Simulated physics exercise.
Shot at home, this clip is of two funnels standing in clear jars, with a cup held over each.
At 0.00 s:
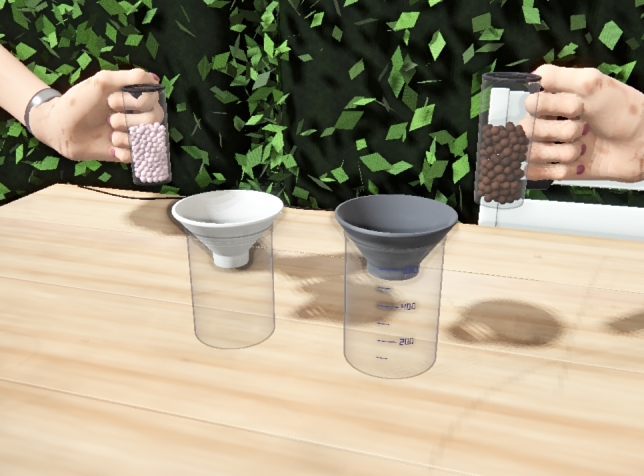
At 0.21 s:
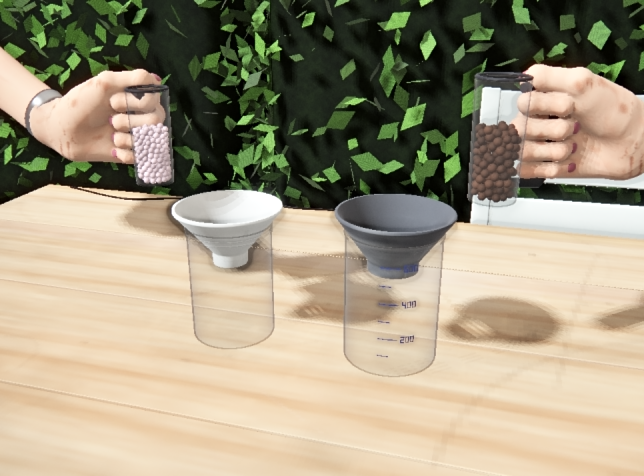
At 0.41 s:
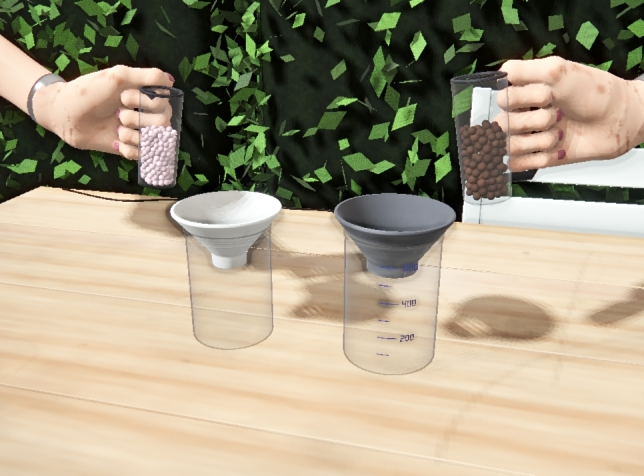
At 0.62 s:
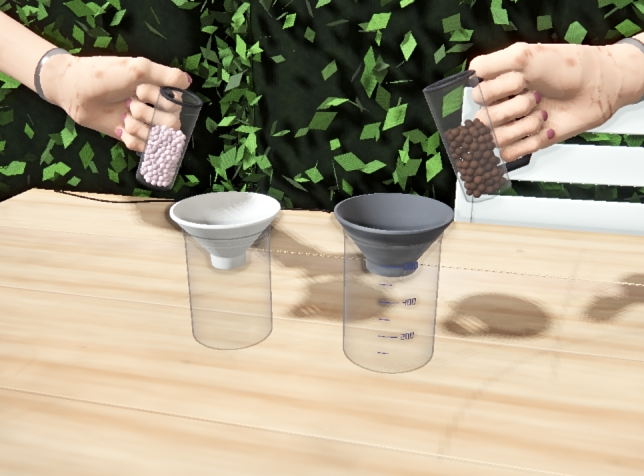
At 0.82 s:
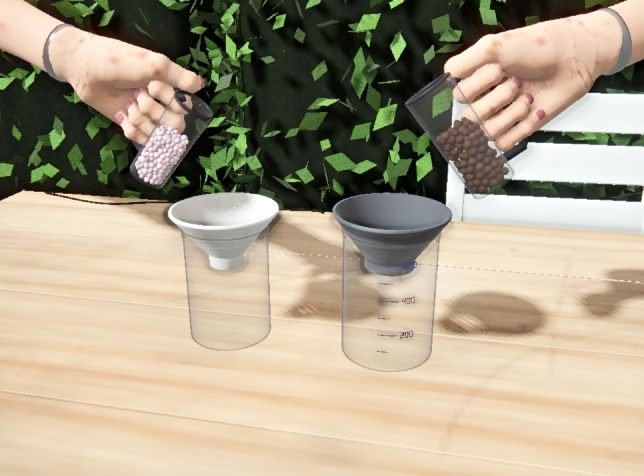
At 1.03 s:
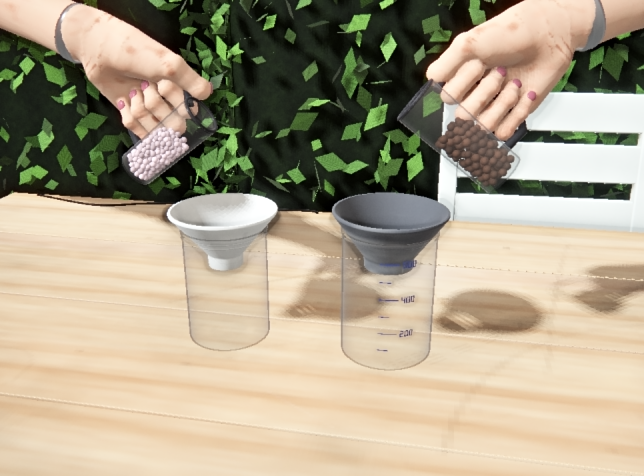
Two hands held clear cups of small beads, pink on the left and brown on the right, then moved them inward and steadily tilted both toward the two funnels resting in clear jars.
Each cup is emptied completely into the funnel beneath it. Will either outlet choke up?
Outcome: Left funnel: Drains completely. Right funnel: Drains completely.
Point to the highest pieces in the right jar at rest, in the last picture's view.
Roughly (408, 330).
After 1.36 s, left, the whole lot still in the cup; right, the whole lot still in the cup.
After 1.72 s, left, all but a few still in the cup, only a few in or over the funnel; right, the whole lot still in the cup.
After 2.14 s, left, a little still in the cup, near half in or over the funnel, near half down in the jar; right, near a quarter still in the cup, near a third in or over the funnel, near a third down in the jar.
In the end (3.1 s), left, the whole lot down in the jar; right, the whole lot down in the jar.
